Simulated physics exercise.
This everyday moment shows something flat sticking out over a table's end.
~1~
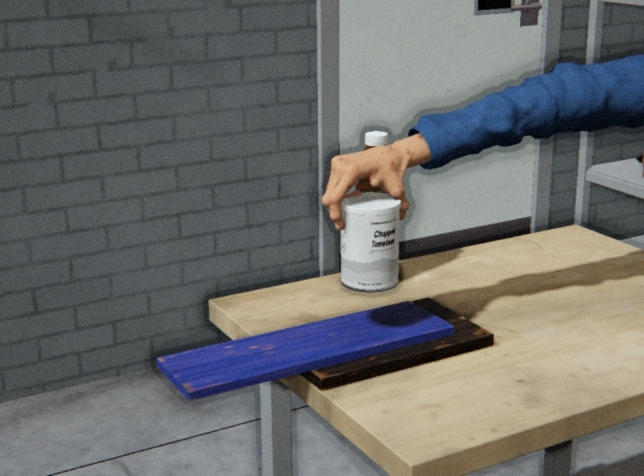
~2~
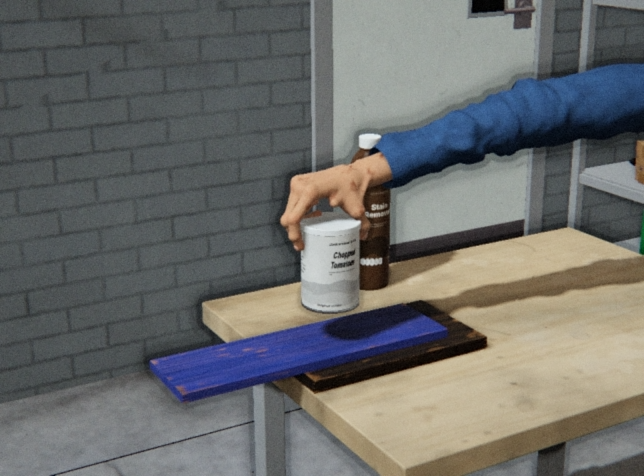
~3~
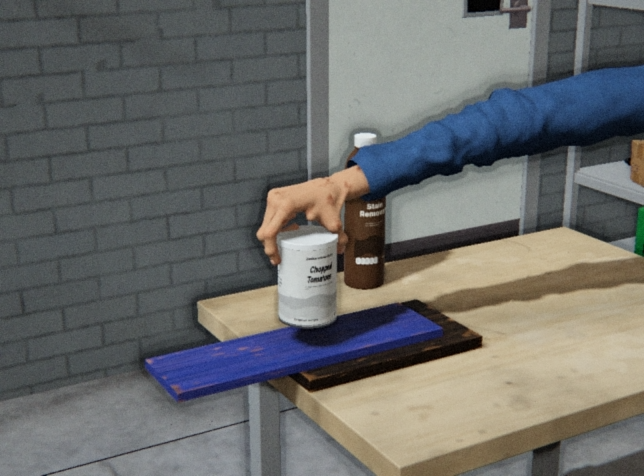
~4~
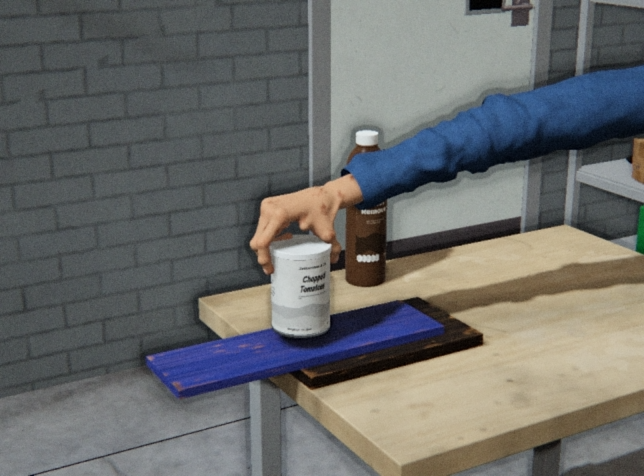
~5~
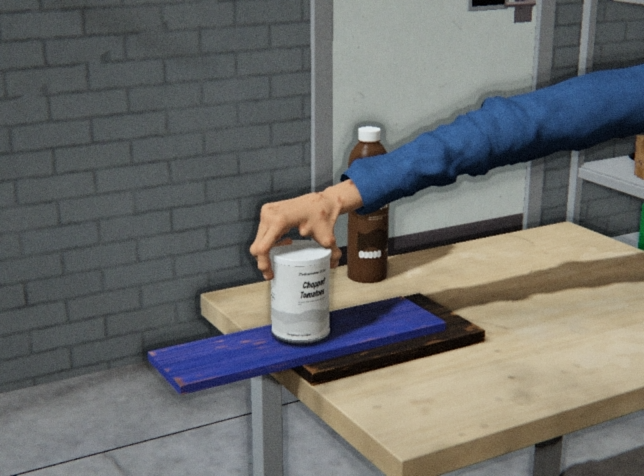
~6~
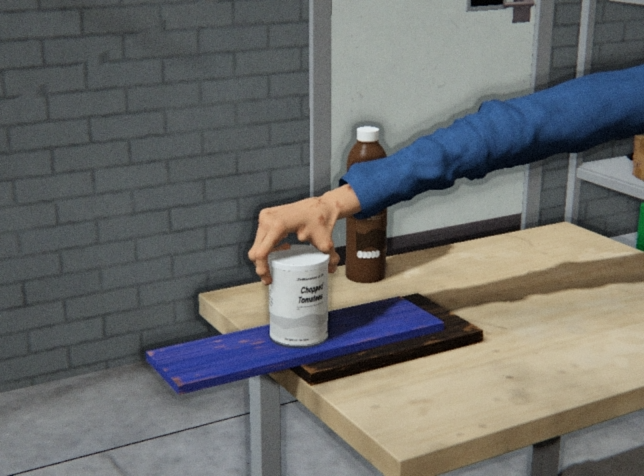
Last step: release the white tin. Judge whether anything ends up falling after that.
It will end up resting where it is.
Then, 0.60 s later than the last frame, all is still.
Then, 1.30 s later than the last frame, things are still on the move.
Then, 1.80 s later than the last frame, as before.
When it is over, all 4 as before. End places, in pixels of the last picture, white tin near (299, 297). The plank holds.
